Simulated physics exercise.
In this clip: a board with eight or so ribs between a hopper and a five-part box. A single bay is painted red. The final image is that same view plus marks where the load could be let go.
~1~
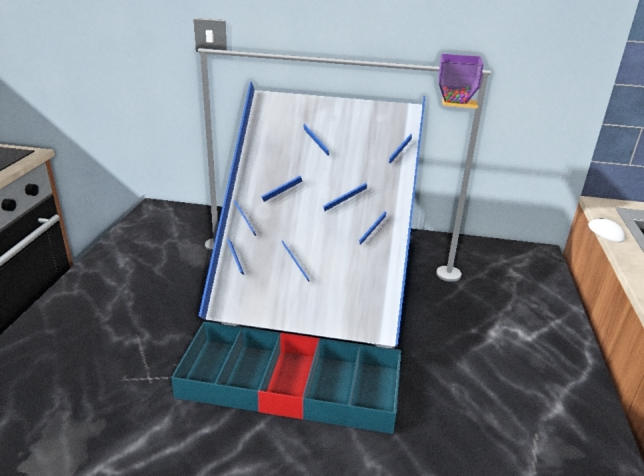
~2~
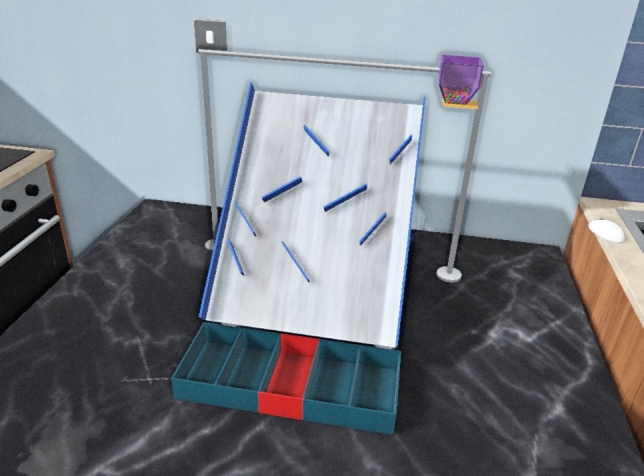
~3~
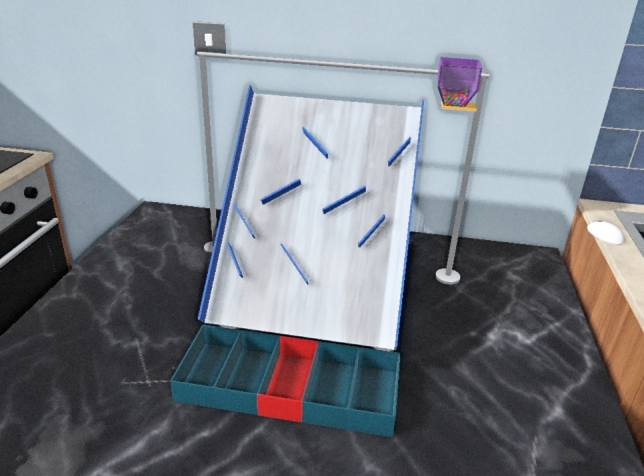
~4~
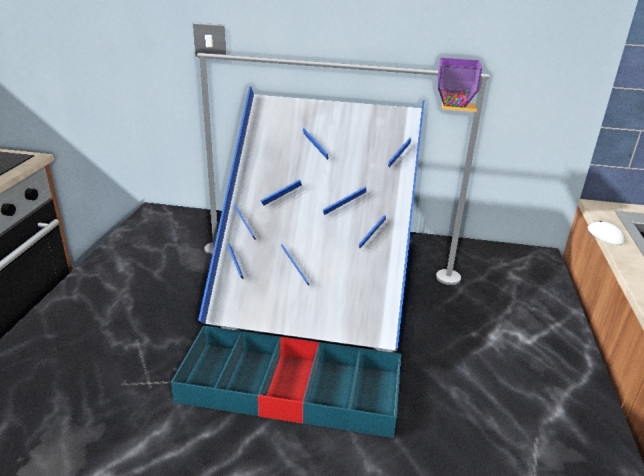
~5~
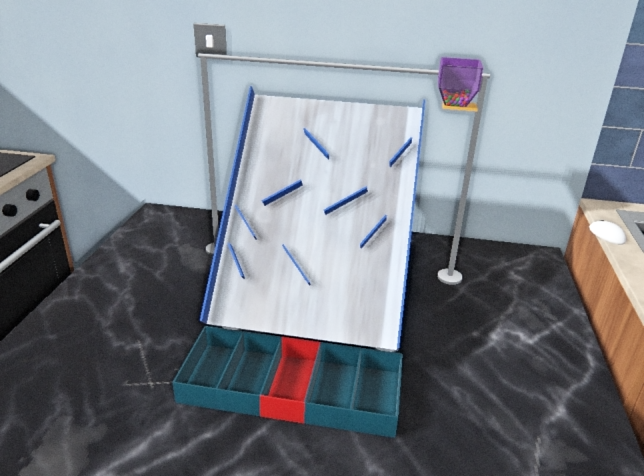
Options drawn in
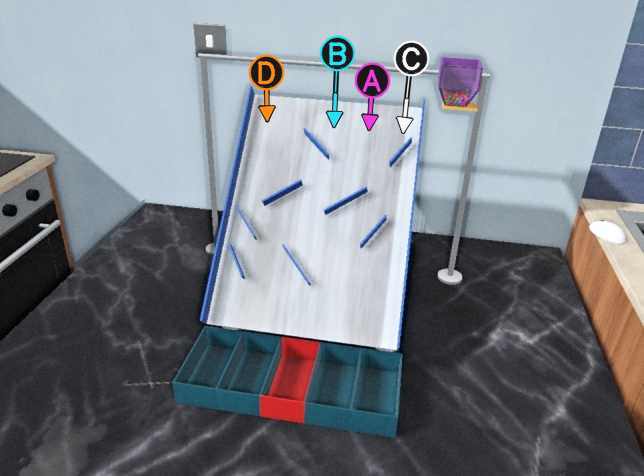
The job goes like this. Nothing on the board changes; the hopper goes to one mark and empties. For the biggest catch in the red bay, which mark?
Best: D.
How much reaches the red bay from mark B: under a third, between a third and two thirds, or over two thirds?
Under a third.
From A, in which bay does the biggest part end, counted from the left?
The fourth from the left.
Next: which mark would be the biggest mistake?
B.
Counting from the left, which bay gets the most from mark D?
The third from the left.
On the marked copy, mark A meets the board at (369, 124); mark B meets the board at (334, 121); mark C meets the board at (403, 127); mark D meets the board at (267, 115).
If A is chosen, about a quarter in the red bay, about two thirds in other bays, a small part outside the box.
If B is chosen, a small part in the red bay, nearly all in other bays, a stray few outside the box.
If C is chosen, about a quarter in the red bay, about two thirds in other bays, a small part outside the box.
If D is chosen, about half in the red bay, about a third in other bays, a small part outside the box.
